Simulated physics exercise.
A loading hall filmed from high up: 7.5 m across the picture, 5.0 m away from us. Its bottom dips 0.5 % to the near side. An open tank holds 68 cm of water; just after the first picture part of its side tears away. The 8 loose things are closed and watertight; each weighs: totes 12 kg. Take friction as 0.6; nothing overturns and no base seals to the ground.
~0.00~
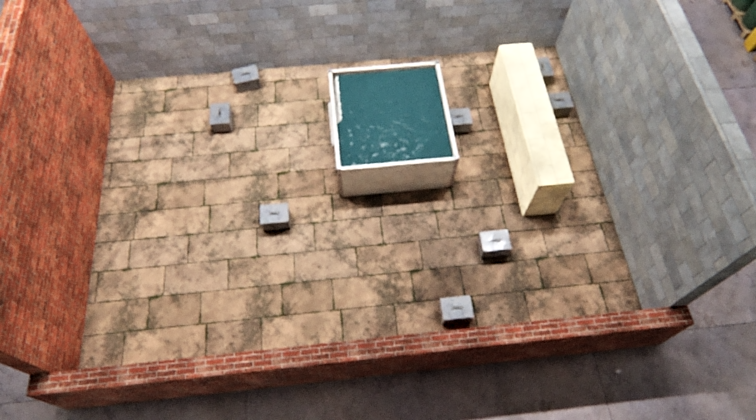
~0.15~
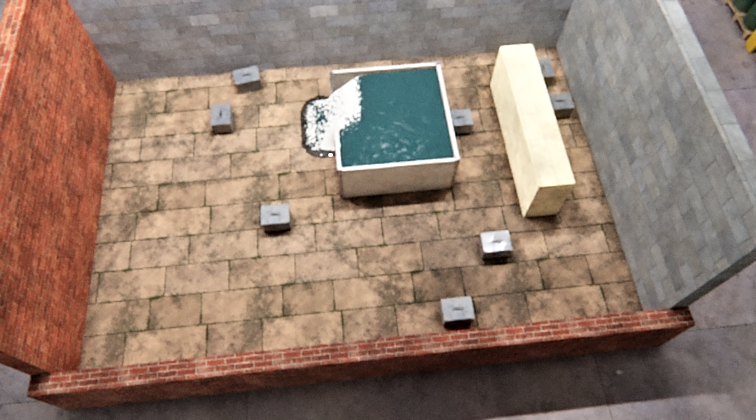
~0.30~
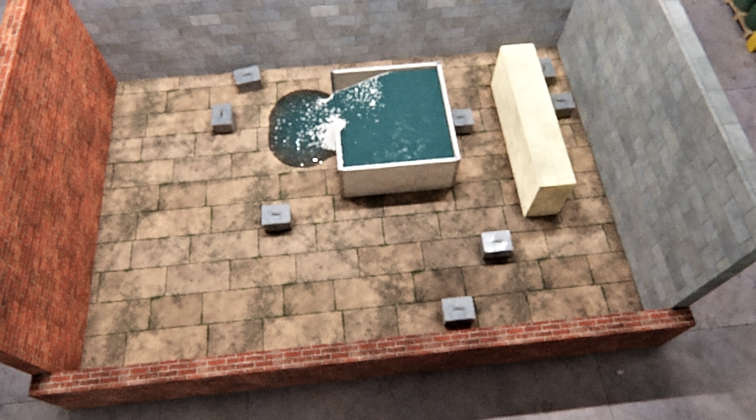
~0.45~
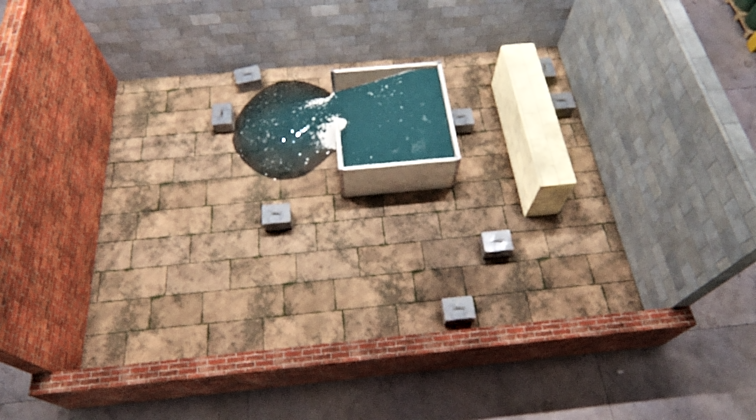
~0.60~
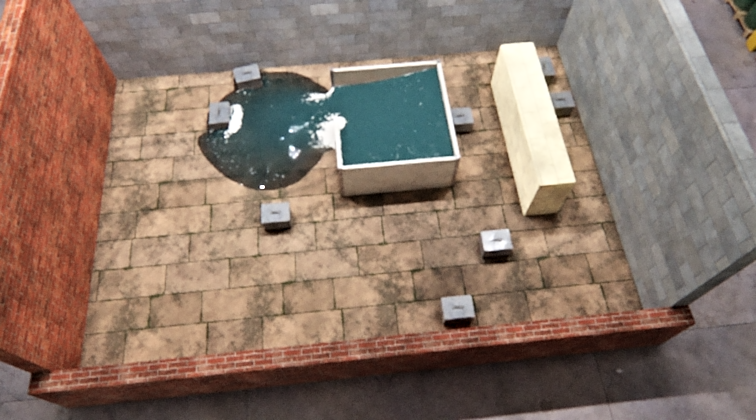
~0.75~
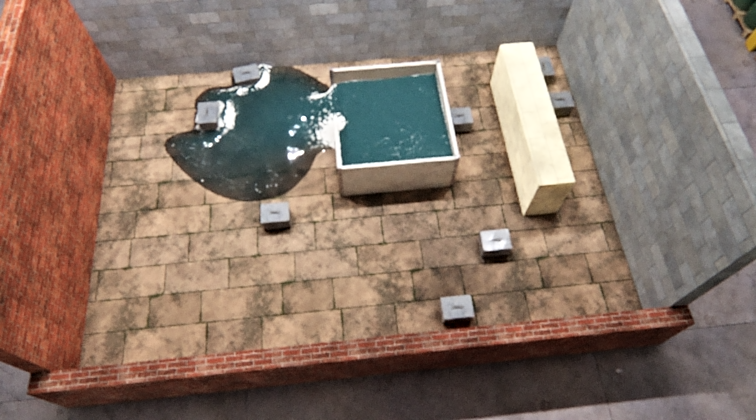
Water pours from the tank's left side, spreads across the floor and shifts a small grey box.
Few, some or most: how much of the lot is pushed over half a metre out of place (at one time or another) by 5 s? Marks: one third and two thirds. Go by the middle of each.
It is under a third.
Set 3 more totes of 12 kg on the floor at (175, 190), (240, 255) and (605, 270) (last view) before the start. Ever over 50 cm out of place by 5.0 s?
In that order: Over, short of it, short of it.
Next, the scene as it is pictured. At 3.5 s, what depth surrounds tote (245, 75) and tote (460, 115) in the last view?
About 20 and 0 cm.
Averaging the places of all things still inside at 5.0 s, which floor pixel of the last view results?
At about (384, 175).
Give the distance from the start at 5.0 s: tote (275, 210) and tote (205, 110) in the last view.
In turn: 0 cm, 250 cm.
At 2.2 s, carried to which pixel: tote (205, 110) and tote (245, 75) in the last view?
Near (122, 119) and (115, 70).
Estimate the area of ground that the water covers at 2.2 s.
About 14 m2.
After 1.1 s 1 of 8 are over 50 cm from their spots; 0 afloat.
After 2.2 s 2 of 8 are over 50 cm from their spots; 2 afloat.
After 3.5 s 2 of 8 are over 50 cm from their spots; 2 afloat.
After 5.0 s 2 of 8 are over 50 cm from their spots, and 2 have been at some point; 1 afloat.
